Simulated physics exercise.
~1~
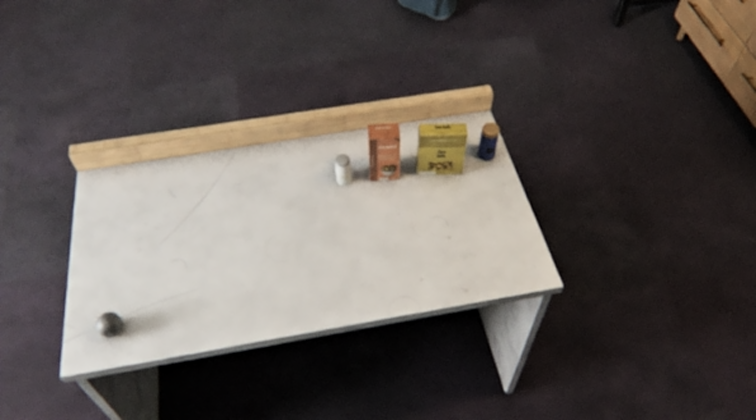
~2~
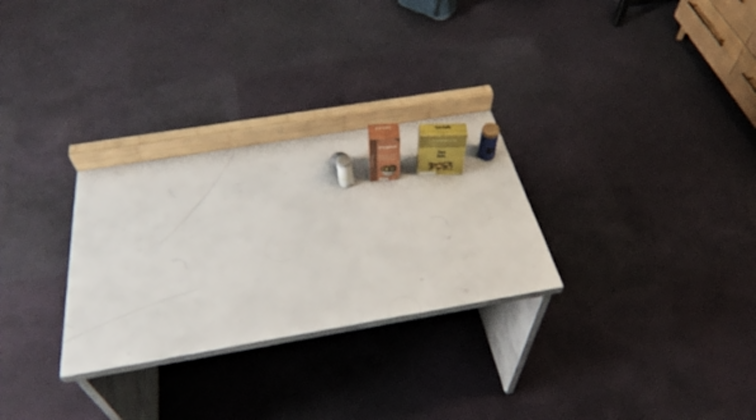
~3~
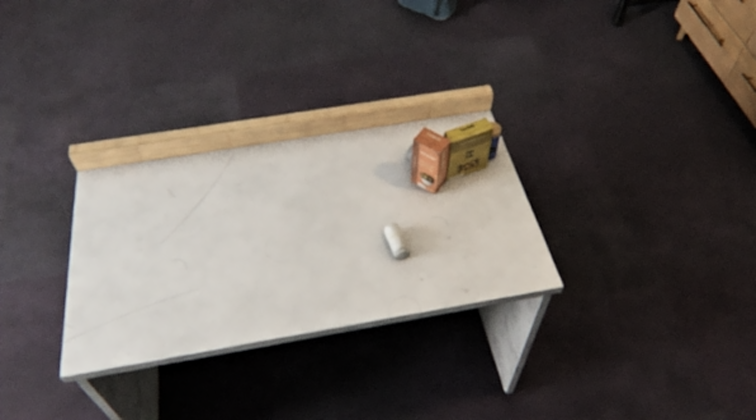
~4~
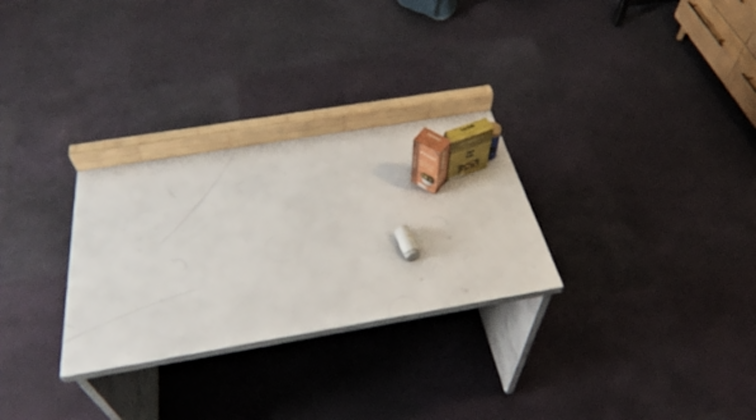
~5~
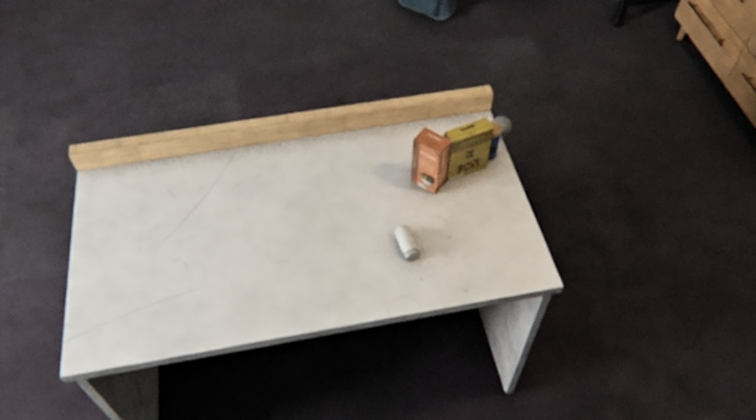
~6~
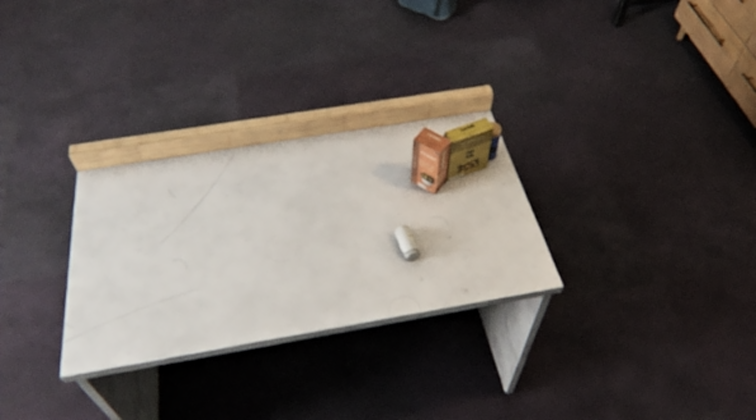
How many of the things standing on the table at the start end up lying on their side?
Just one does, the white shaker. The orange packet, the yellow packet and the blue shaker are all still upright.
